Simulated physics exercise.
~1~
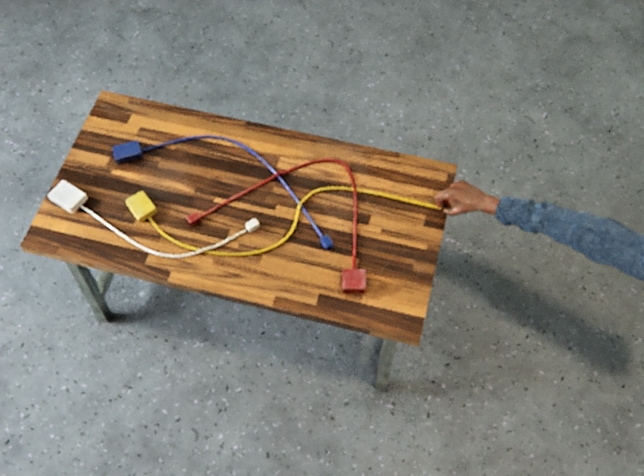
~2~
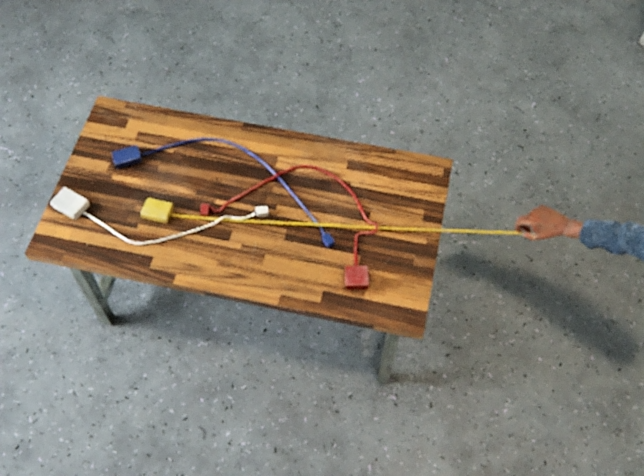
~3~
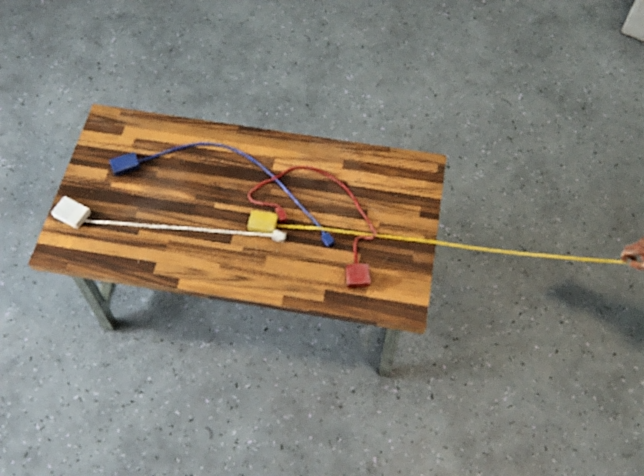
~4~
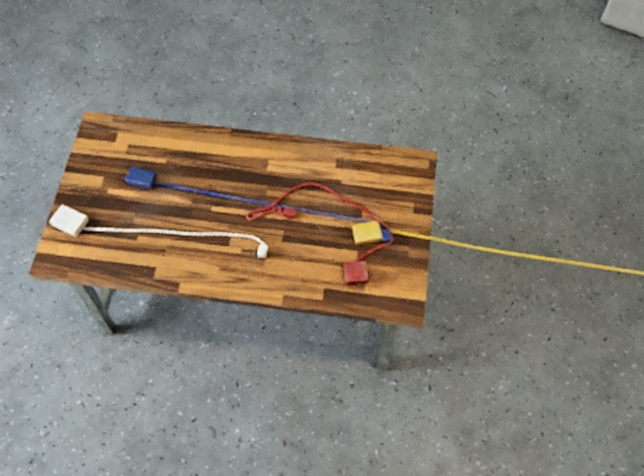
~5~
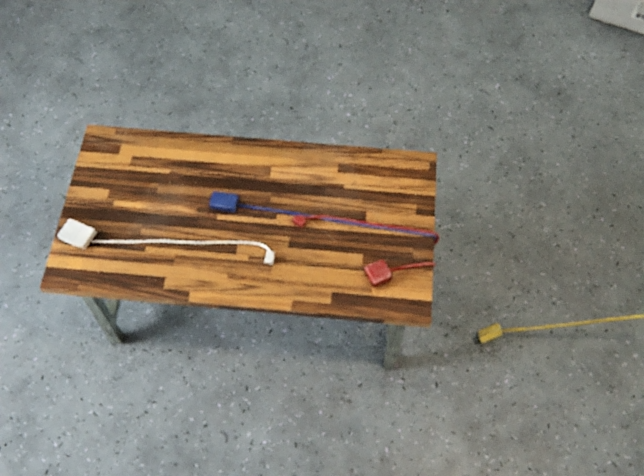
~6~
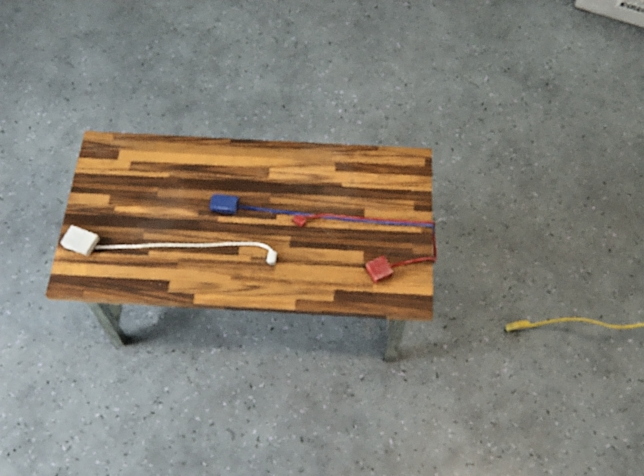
A yellow lead is pulled to the right by a hand in a blue sleeve, drawing tight across a wooden table where blue, red and white leads lie tangled with it. Its block charger slides across the top, and the red and white plugs shift along with it. As the yellow charger nears the right edge, the blue lead straightens and is dragged along. The yellow charger then drops off the table, and the blue plug goes over the edge. Finally the yellow lead trails away on the floor, while the white charger has hardly moved and the blue charger rests nearer the middle.
